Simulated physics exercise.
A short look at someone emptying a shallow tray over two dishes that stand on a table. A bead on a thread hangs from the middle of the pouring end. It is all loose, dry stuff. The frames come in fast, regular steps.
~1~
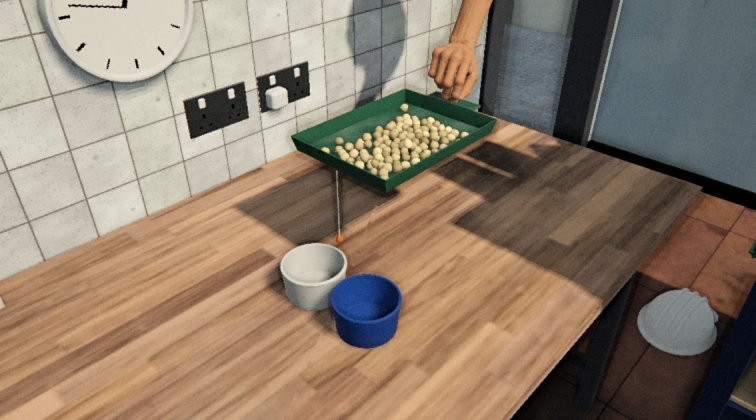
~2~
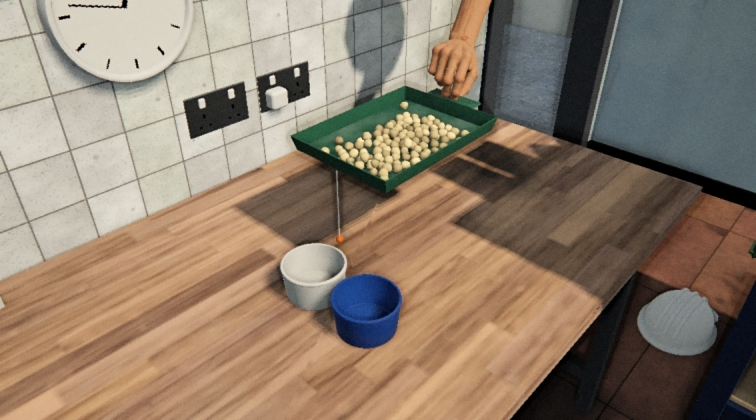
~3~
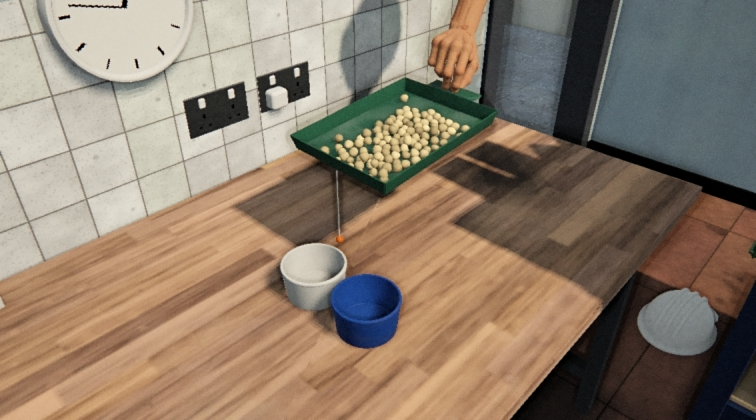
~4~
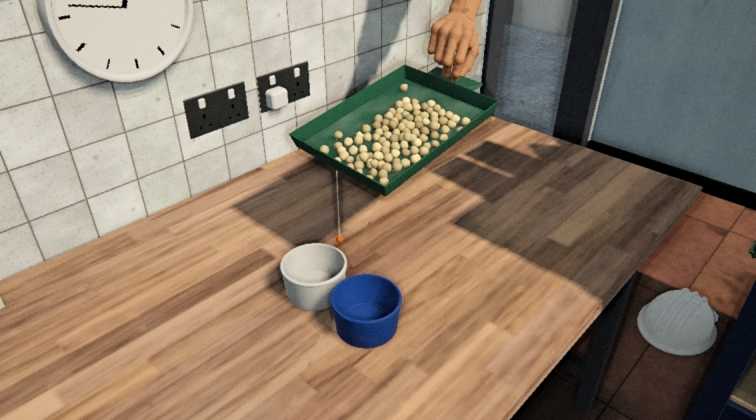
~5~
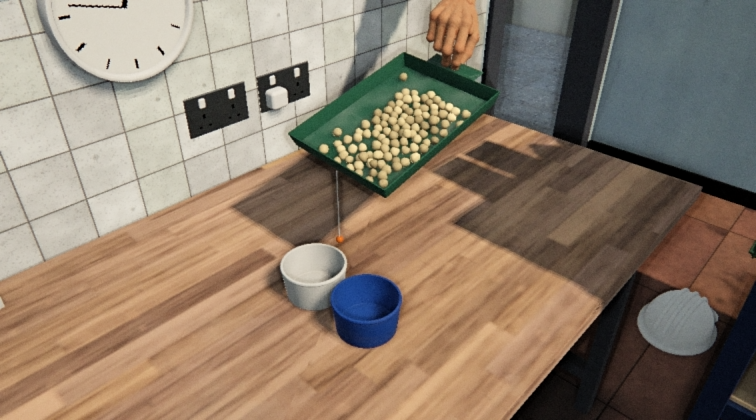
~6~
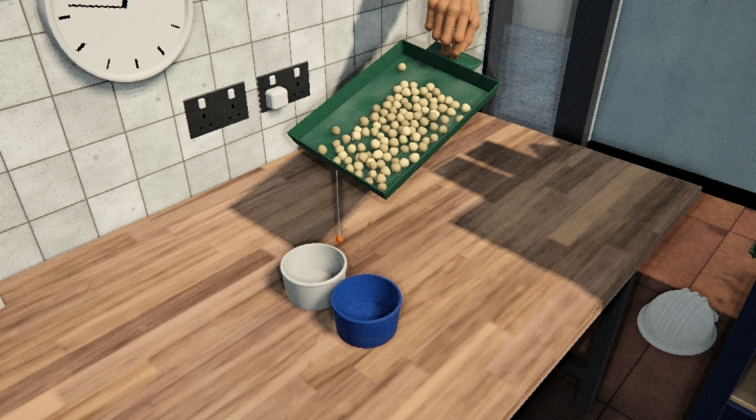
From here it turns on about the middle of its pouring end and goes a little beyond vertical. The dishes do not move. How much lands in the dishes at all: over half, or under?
In the dishes lies over half of it.
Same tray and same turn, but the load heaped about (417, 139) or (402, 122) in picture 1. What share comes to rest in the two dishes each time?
Roughly 70 per cent, and 70 per cent.
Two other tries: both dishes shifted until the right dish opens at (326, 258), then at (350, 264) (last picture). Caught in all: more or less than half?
At the first place under half, at the second less than half.
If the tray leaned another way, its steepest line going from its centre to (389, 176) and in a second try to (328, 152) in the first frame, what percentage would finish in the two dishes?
The first gives 30 %, the second 20 %.
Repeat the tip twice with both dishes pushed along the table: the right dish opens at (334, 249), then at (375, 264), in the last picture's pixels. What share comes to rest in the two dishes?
The first gives 10 %, the second 30 %.
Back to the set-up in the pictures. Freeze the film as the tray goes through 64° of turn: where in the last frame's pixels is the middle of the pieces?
At about (377, 143).
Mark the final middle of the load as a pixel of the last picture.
Around (353, 309).
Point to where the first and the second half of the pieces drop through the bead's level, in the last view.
Around (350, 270) and then (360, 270).
Just after the last frame, tray tipped steeply; almost all on the tray; just a few in the air.
A moment on, tray tipped past a quarter turn; almost all on the tray; just a few in the right dish; just a few outside both; just a few in the air.
Further on, tray tipped past a quarter turn; roughly a third in the right dish; roughly a quarter in the left dish; roughly a third outside both; just a few in the air.
When it is over, tray tipped past a quarter turn; roughly a third in the right dish; roughly a quarter in the left dish; roughly a third outside both.
